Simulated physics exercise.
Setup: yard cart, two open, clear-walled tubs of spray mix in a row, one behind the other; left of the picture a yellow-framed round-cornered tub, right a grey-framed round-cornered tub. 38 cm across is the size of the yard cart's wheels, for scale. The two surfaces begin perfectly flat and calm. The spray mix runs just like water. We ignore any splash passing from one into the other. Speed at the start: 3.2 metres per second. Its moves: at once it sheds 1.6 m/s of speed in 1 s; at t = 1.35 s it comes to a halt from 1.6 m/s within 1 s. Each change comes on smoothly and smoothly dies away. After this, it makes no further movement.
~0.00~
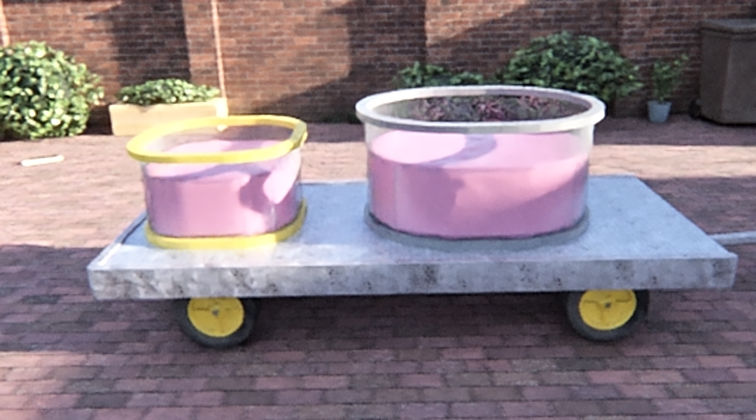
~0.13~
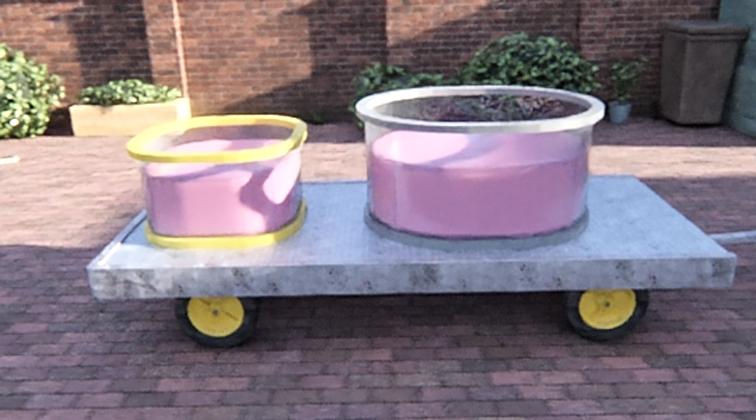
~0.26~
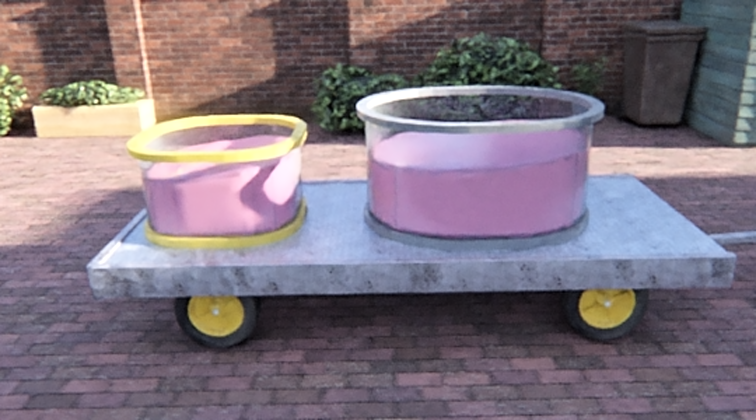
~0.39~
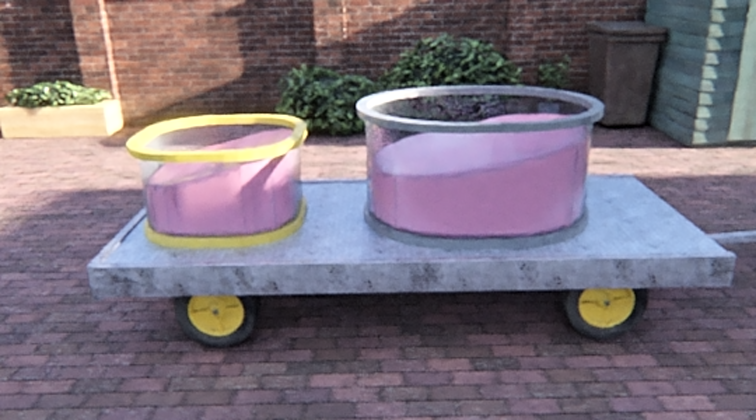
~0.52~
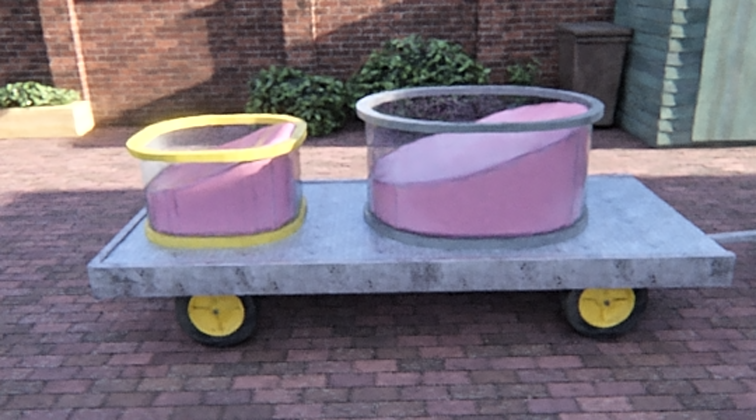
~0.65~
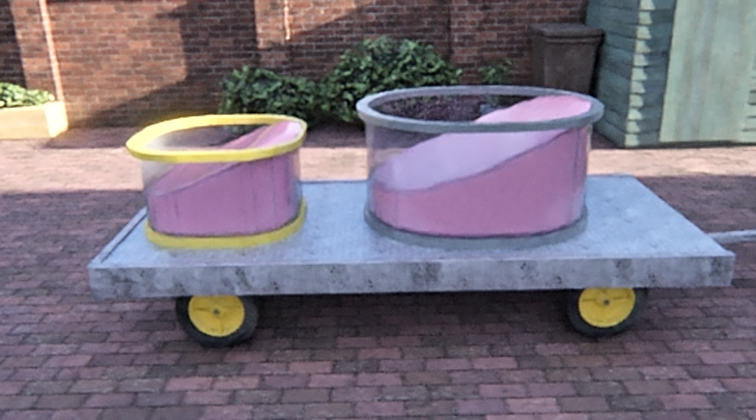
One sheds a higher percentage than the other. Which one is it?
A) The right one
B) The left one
Answer: A.
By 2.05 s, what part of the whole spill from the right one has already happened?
About 0 %.
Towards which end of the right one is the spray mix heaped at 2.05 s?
At the front.
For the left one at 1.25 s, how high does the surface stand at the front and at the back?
Roughly 22 cm in front and 36 cm behind.
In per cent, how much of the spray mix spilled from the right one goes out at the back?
Share: Near 10%.
Then, 1.25 s in, the left one has lost 1 per cent, over the front (front 23 cm, back 37 cm); the right one has lost nothing (front 27 cm, back 44 cm).
Then, 2.05 s in, the left one has lost 3 per cent, over the front (front 35 cm, back 18 cm); the right one has lost nothing (front 58 cm, back 13 cm).
Then, 2.85 s in, the left one has lost 4 per cent, over the front (front 29 cm, back 25 cm); the right one has lost 7 per cent, over the front (front 19 cm, back 46 cm).
Then, 5.34 s in, the left one has lost 4 per cent, over the front; the right one has lost 8 per cent, over the front, a little elsewhere.
